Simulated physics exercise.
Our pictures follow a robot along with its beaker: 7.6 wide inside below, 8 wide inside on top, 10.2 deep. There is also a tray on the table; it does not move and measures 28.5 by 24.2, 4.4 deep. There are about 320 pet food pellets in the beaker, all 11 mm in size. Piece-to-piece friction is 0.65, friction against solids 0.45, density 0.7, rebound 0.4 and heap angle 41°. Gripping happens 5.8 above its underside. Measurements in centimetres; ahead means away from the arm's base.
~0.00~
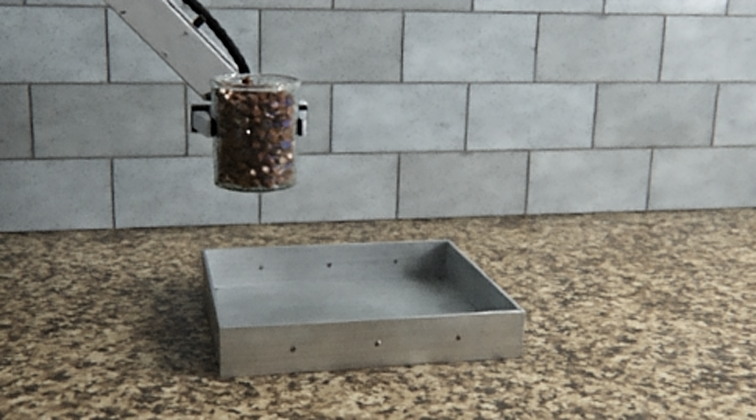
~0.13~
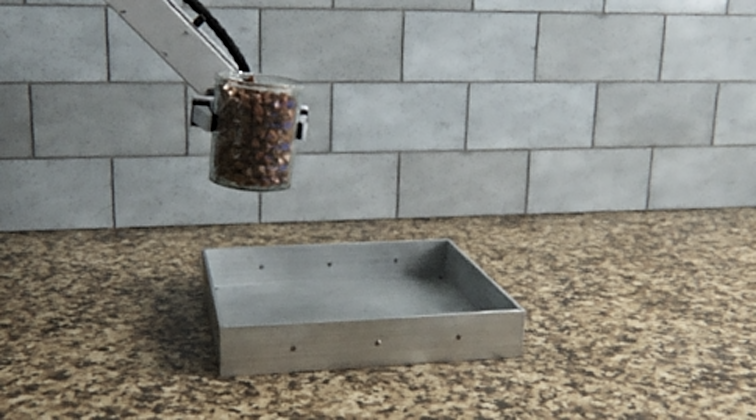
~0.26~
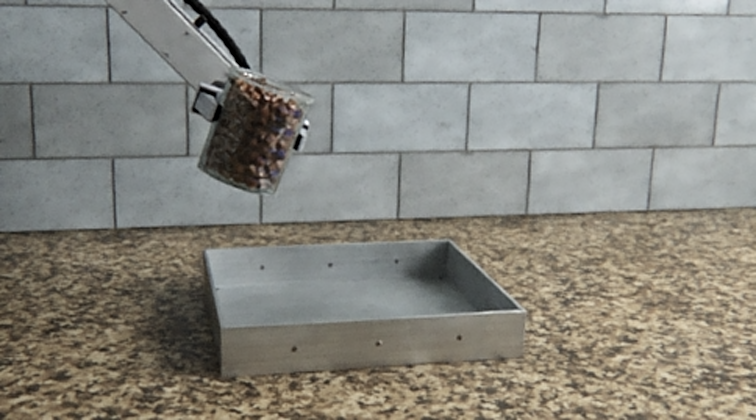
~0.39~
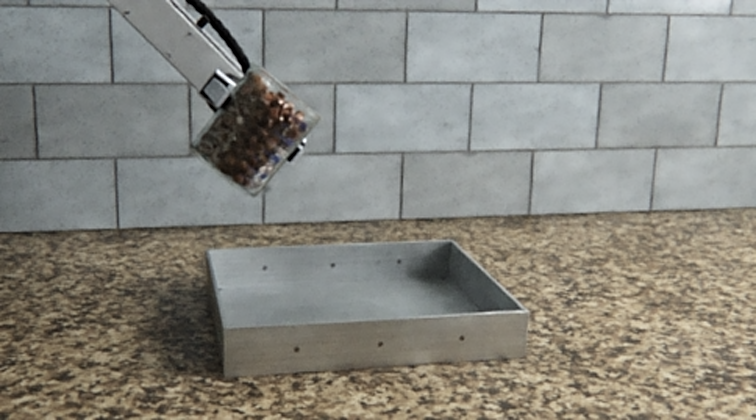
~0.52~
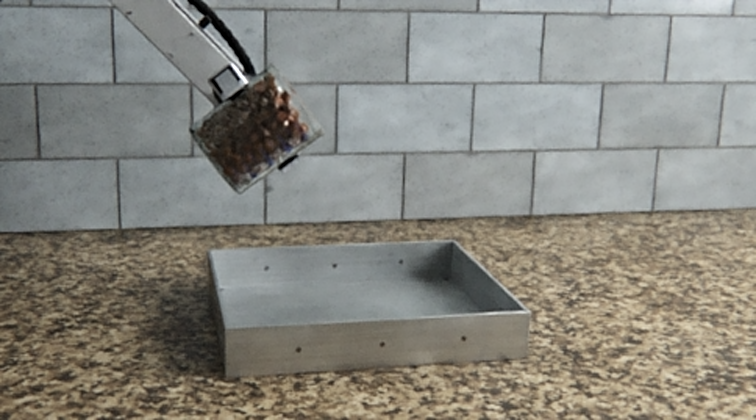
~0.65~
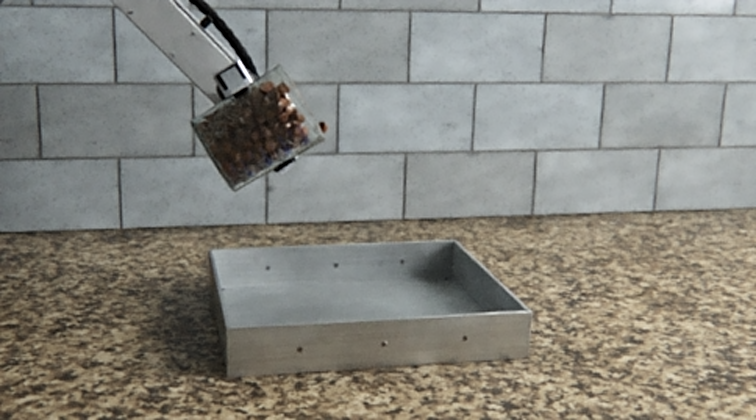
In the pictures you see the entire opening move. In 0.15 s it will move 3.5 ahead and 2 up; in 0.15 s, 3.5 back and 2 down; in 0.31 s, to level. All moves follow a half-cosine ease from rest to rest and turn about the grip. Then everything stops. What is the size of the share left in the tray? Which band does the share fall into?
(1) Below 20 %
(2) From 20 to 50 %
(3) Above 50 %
The answer is 1.
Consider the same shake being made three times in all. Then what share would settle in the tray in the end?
Approx. 15 per cent.
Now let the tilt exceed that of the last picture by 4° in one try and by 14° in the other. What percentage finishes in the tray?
Estimates, in order: 10 % and 20 %.
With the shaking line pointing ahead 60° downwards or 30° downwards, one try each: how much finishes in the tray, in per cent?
Estimates, in order: 0 % then 5 %.
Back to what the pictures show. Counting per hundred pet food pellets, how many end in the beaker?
Roughly 95 percent.
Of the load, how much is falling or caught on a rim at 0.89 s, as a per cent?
I'd put it near 3 per cent.
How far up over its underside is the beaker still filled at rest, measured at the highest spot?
It reaches close to 10.5 cm in the end.
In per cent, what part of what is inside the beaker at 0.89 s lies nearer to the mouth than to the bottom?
50 per cent.
By 0.89 s, tilted 59° forward, highest piece 25 above the table; 315 in the beaker, 10 in flight or on a rim.
By 1.14 s, tilted 20° forward, highest piece 25 above the table; 304 in the beaker, 20 in the tray, 1 in flight or on a rim.
By 1.46 s, level, highest piece 25 above the table; 304 in the beaker, 21 in the tray.
By 2.51 s, level, highest piece 25 above the table; 304 in the beaker, 21 in the tray.
Final count, 304 in the beaker, 21 in the tray. That is 6 % in the tray.
